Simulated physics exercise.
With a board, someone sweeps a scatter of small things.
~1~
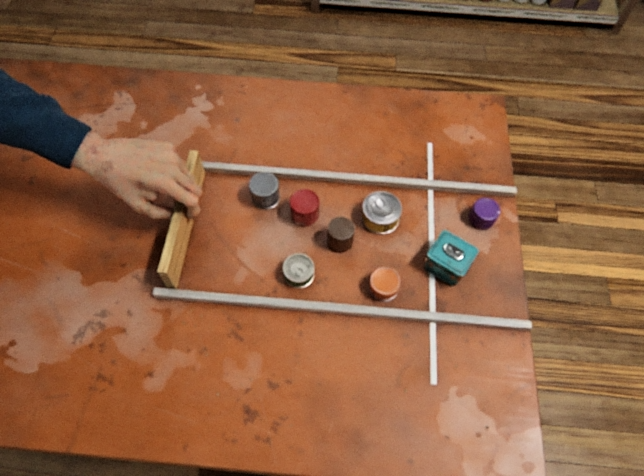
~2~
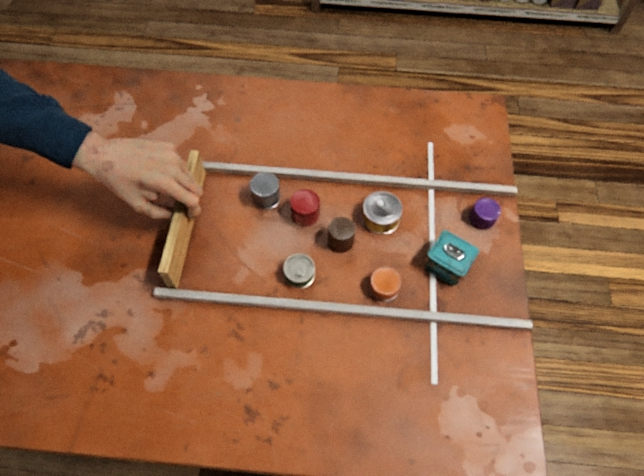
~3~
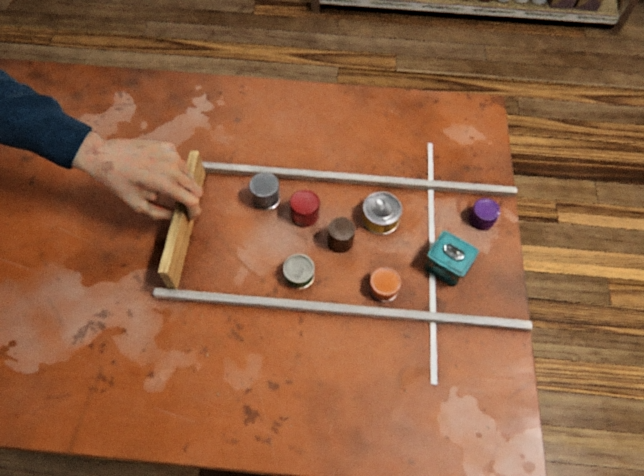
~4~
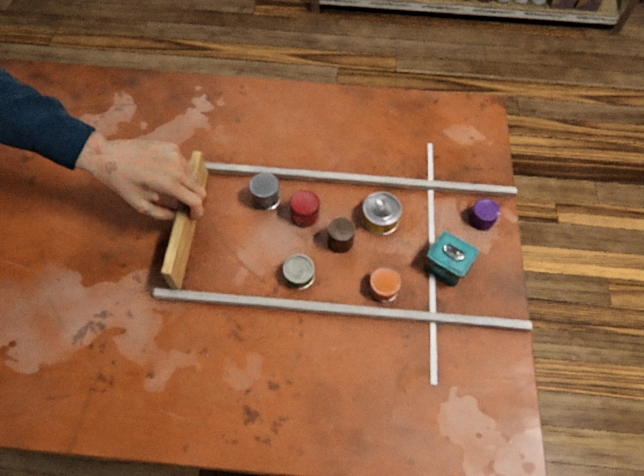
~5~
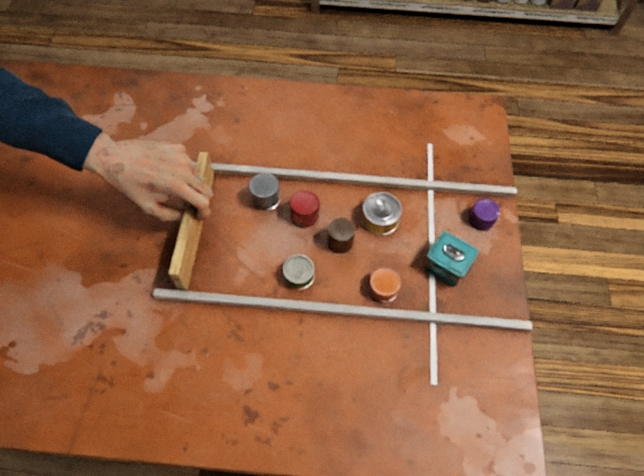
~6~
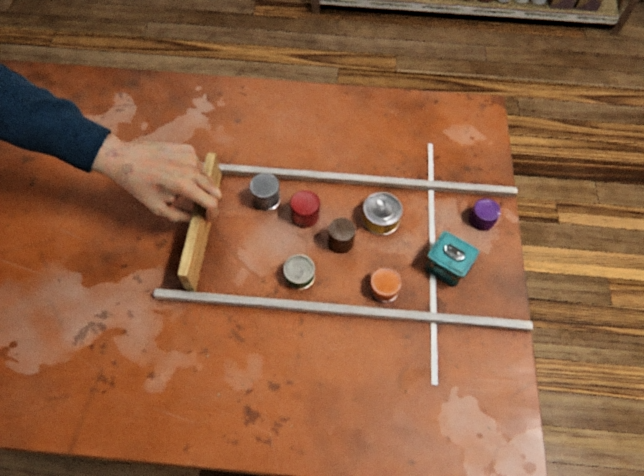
A hand in a dark blue sleeve, seen from above at the left of a reddish-brown, pale-blotched table on a wooden floor, holds a wooden board upright between two pale strips. To its right sit grey, red, brown, silver and orange round containers, with a turquoise case on a crossing strip and a purple lid beyond. The hand slides the board slightly rightward, touching nothing, while the camera stays still.
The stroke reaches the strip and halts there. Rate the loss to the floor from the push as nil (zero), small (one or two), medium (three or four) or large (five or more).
The loss is nil.
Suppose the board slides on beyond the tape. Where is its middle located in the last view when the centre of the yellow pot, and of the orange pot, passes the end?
Near (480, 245) in the first case, near (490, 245) in the other.
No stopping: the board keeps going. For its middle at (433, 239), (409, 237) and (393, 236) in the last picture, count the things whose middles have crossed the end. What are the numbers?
In that order 0, 0 and 0.
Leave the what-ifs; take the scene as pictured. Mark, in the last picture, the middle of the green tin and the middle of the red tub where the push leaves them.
Going in order: First (449, 284), then (448, 227).
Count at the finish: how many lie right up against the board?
Well, it touches 4.
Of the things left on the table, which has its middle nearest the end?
Closest in the end is the purple lid.
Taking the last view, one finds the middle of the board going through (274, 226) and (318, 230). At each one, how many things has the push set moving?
The number moved is 2 and then 4.
Soon after, none off yet; purple lid at rest near (485, 215); turquoise case at rest near (451, 259); orange pot at rest near (385, 285).
Then, none off yet; purple lid at rest near (485, 215); turquoise case at rest near (451, 259); orange pot moved a little near (399, 288).
At rest, the number that fall off is zero.
